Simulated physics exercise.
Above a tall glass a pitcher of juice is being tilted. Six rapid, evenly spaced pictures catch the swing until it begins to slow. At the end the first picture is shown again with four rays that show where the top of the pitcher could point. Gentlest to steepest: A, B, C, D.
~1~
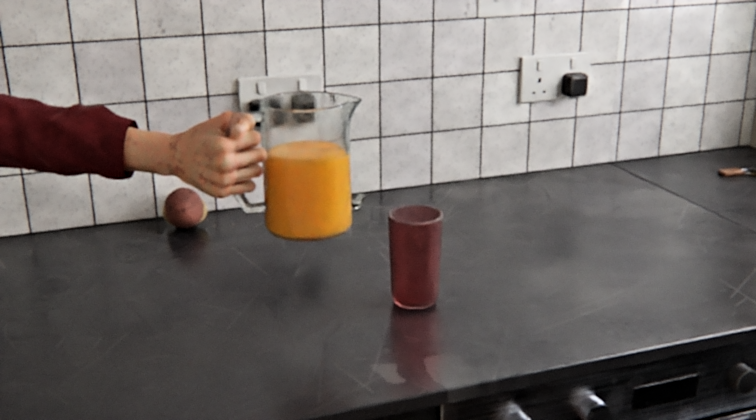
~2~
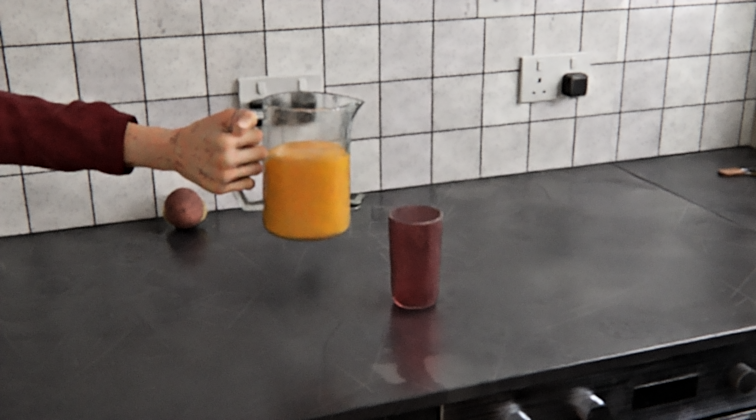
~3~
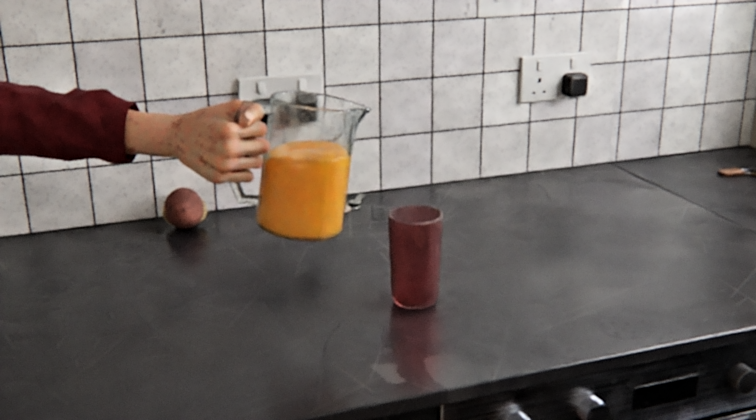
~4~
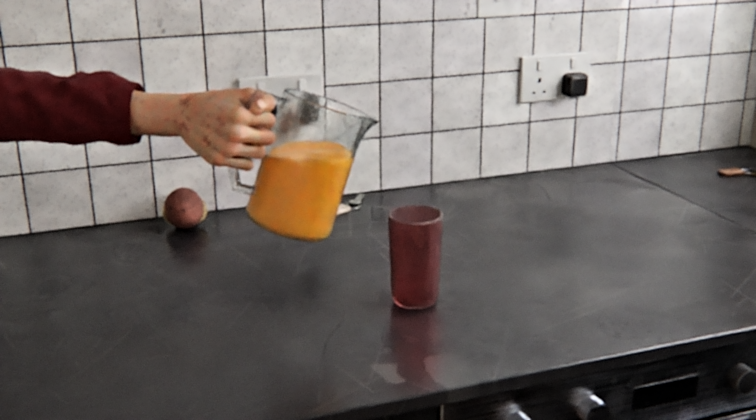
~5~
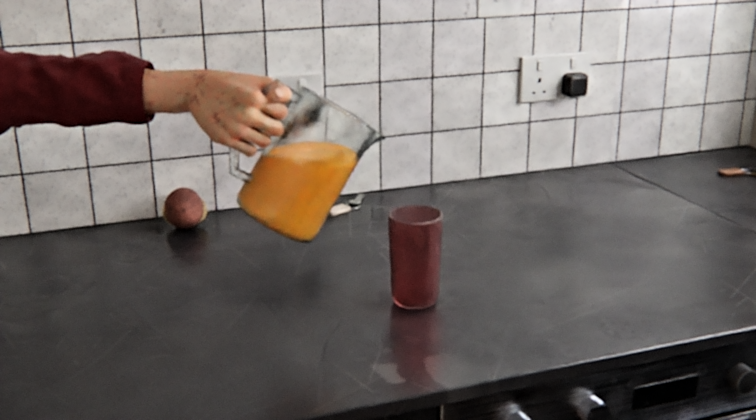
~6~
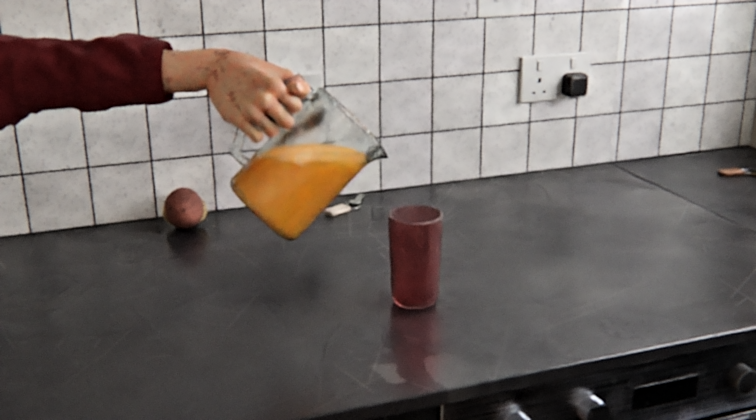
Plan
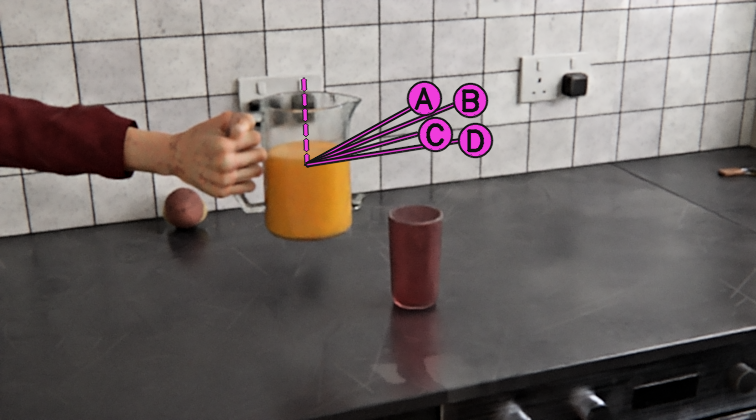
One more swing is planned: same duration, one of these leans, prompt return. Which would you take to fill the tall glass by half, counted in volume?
It is A.
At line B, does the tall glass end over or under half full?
Over.
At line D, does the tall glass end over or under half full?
Over half.
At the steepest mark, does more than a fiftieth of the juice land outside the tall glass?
Yes.
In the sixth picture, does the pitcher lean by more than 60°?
No, it does not.
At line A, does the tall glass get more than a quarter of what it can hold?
Yes, it does.
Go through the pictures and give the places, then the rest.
Upright, lip at (359, 99); rim of the tall glass round (416, 213); nothing has left yet, in the first picture.
Tipped about 2°, lip at (362, 101); nothing has left yet, in the second picture.
Tipped about 10°, lip at (369, 108); nothing has left yet, in the third picture.
Tipped about 20°, lip at (377, 120); nothing has left yet, in the fourth picture.
Tipped about 34°, lip at (383, 137); nothing has left yet, in the fifth picture.
Tipped about 48°, lip at (386, 156); nothing has left yet, in the sixth picture.
In magenta, A at (410, 108); B at (453, 104); C at (417, 133); D at (458, 140).
If A is chosen, the tall glass ends with about 51 % of what it can hold.
If B is chosen, the tall glass ends with about 83 % of what it can hold.
If C is chosen, the tall glass ends with about 95 % of what it can hold; 9 % of the juice is spilt.
If D is chosen, the tall glass ends with about 93 % of what it can hold; 24 % of the juice is spilt.
